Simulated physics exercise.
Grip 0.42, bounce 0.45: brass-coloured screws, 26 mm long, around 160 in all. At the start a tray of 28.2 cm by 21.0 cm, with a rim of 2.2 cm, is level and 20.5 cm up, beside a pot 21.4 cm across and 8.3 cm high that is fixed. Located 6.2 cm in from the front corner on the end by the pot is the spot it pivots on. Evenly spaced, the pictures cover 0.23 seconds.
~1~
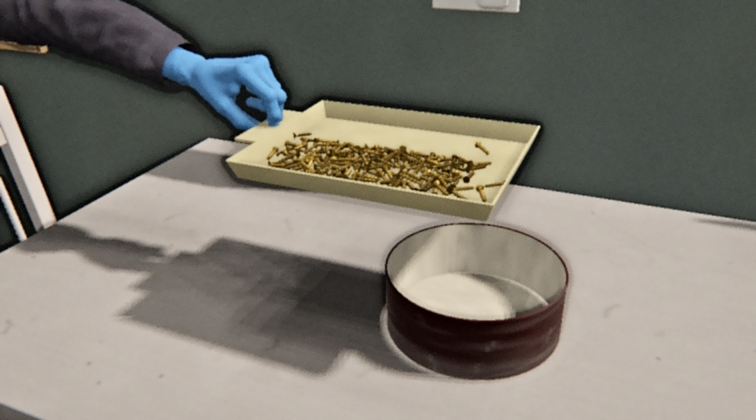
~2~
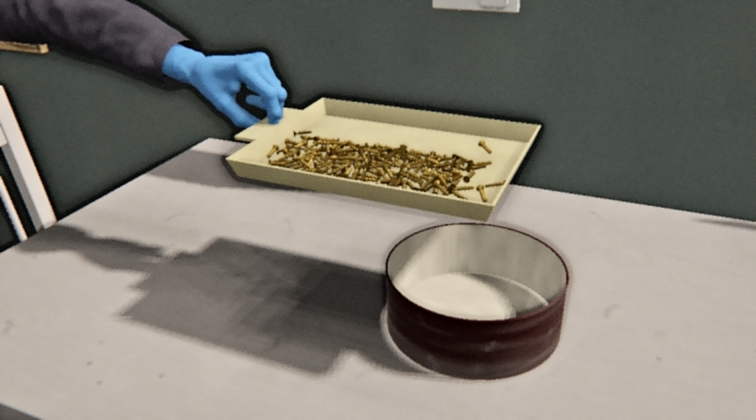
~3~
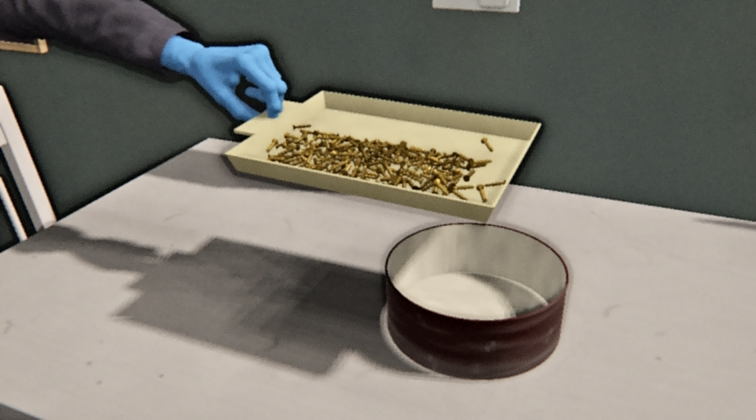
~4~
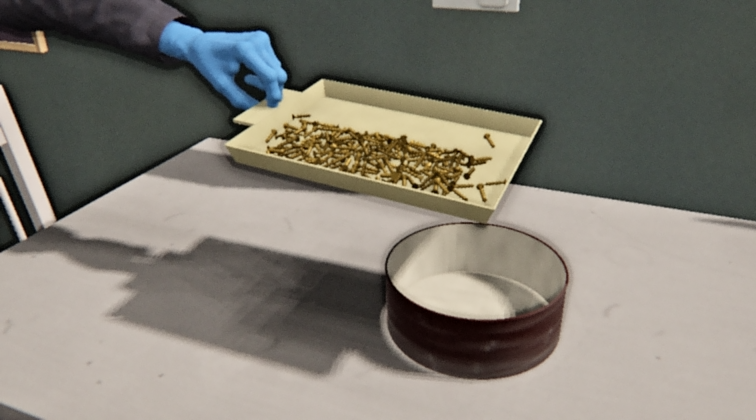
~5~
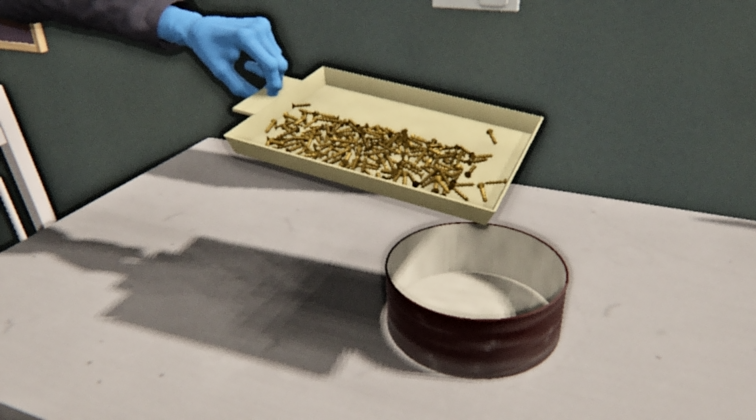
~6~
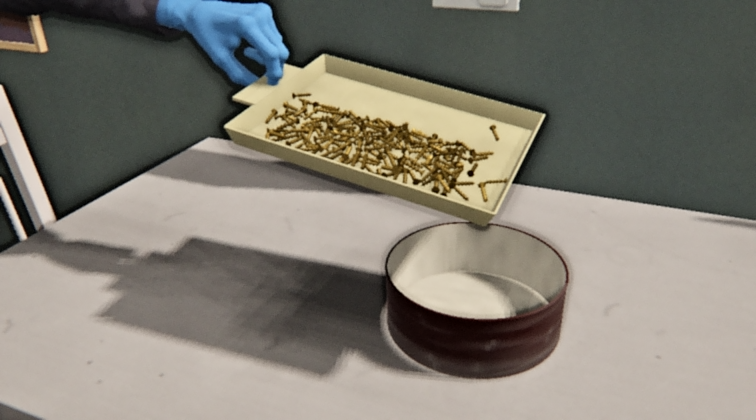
At a grey table, a blue-gloved hand slowly tilts a tray of brass-coloured screws rightward.
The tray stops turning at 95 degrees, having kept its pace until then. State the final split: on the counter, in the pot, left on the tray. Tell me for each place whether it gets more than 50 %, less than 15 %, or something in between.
Counter: It's going to get the main portion of the load, pot: It's going to get a small sliver of the load, tray: It's going to get a small sliver of the load.
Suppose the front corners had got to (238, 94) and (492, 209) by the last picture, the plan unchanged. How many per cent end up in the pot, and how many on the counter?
You'd end with pot at 10 and counter at 90.
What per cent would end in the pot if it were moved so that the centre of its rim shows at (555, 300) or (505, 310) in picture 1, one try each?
Close to 75 in a hundred, then close to 100 in a hundred.
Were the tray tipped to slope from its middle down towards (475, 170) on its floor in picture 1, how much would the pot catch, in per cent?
My guess is roughly 70 percent.
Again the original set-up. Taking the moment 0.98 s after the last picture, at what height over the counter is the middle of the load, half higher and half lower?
Median height: Approx. 18 cm.
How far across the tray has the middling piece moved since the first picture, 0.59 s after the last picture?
By then it sits near 11 cm from where it began.
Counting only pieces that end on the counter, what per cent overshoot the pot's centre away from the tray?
I'd put it at close to 100 per cent.
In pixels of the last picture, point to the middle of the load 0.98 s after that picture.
Estimated centre of load: Around (497, 239).
Then, 0.59 s after the last picture, tilt 51 degrees; the tray holds 100 %, the pot 0 %.
Then, 0.98 s after the last picture, tilt 77 degrees; the tray holds 50 %, the pot 5 %.
Then, 1.45 s after the last picture, tilt 95 degrees; the tray holds 0 %, the pot 10 %.
In the end, counter 90 %, pot 10 %, tray 0 %.
